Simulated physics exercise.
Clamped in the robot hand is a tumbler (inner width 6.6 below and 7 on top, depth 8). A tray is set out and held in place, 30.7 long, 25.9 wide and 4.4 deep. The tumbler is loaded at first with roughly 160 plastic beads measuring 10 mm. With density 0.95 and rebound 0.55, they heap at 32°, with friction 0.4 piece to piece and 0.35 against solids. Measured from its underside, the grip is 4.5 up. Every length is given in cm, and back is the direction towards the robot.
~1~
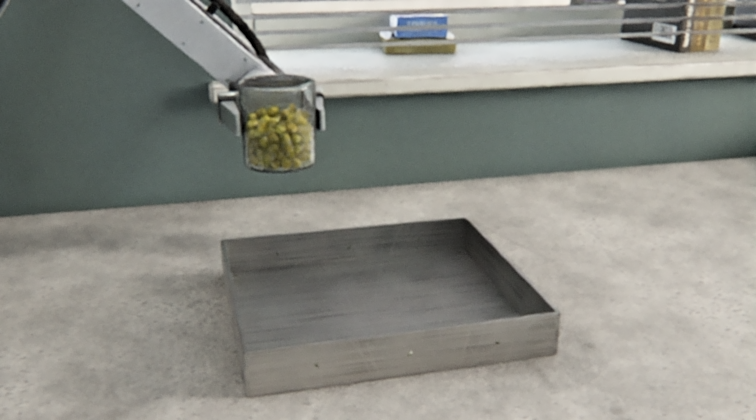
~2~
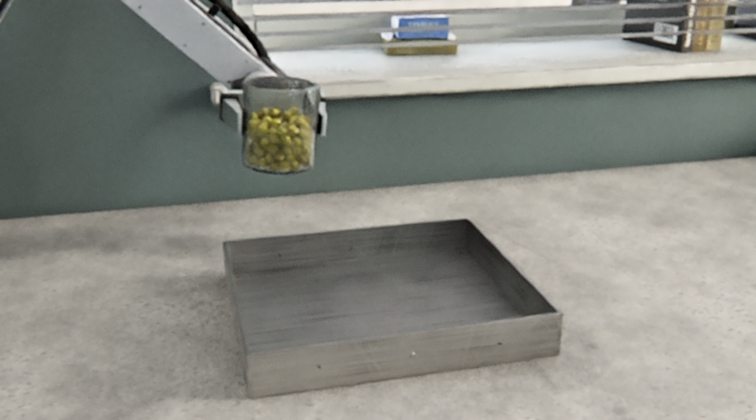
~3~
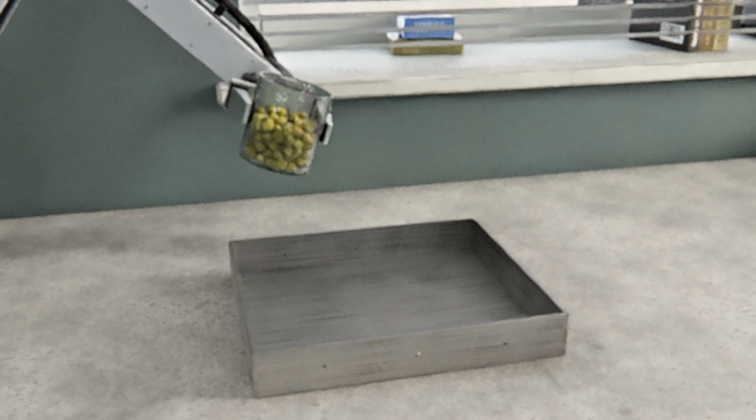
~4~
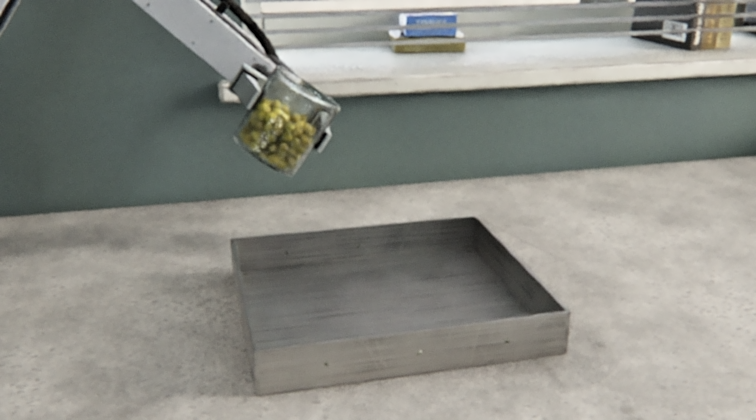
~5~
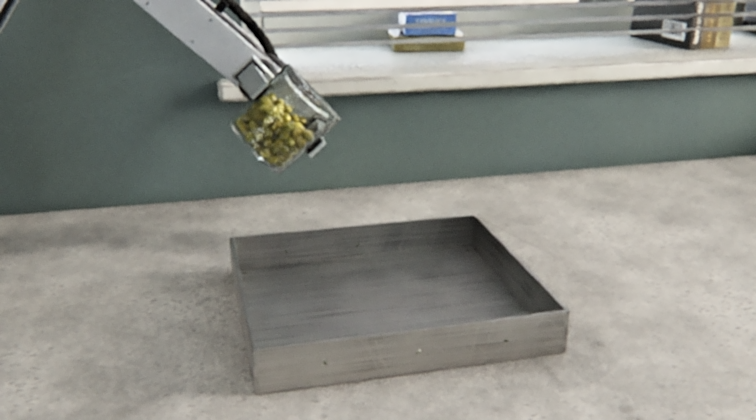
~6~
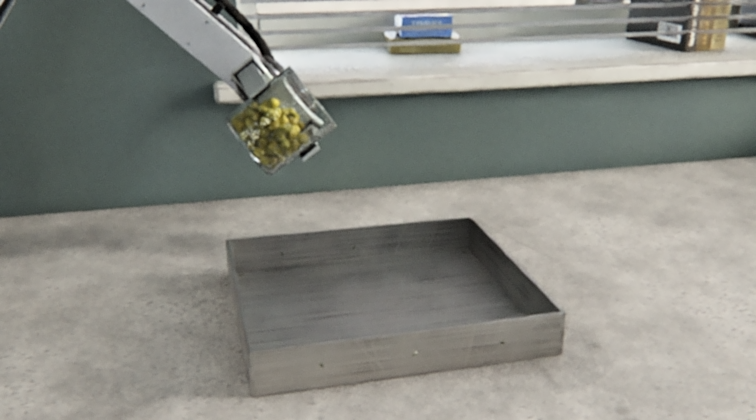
On a grey countertop, a robot arm gradually tilting a clear tumbler of yellow-green beads rightward above an empty metal tray.
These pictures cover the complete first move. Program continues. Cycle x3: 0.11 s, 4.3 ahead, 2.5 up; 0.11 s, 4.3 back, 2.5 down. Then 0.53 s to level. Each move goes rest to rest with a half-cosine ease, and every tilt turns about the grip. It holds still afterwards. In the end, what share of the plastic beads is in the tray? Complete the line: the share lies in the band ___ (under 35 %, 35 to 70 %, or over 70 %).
The share lies in the band 35 to 70 %.
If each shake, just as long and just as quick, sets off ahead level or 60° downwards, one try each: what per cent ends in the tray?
Near 25 and 0 percent respectively.
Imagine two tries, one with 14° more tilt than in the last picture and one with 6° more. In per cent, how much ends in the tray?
Roughly 85 per cent on the first try and 75 per cent on the second.
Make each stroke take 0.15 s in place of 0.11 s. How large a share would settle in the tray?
It would come to roughly 20 %.
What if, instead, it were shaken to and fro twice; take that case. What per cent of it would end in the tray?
50 per cent or so.
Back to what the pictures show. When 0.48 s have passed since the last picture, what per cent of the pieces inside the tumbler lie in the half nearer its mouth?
Near 40 %.
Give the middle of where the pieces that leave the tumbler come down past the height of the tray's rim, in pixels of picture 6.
They come down centred close to (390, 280).
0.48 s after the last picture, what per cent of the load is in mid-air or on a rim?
Around 16 per cent of the load.
Then, 0.48 s on, tilted 54° forward, highest piece 23 above the table; 80 in the tumbler, 53 in the tray, 26 in flight or on a rim.
Then, 0.95 s on, tilted 23° forward, highest piece 23 above the table; 94 in the tray, 60 in the tumbler, 5 on the table or floor.
Then, 1.39 s on, level, highest piece 23 above the table; 94 in the tray, 60 in the tumbler, 5 on the table or floor.
Then, 2.44 s on, level, highest piece 23 above the table; 94 in the tray, 60 in the tumbler, 5 on the table or floor.
In the end, 94 in the tray, 60 in the tumbler, 5 on the table or floor. That is 59 % in the tray.
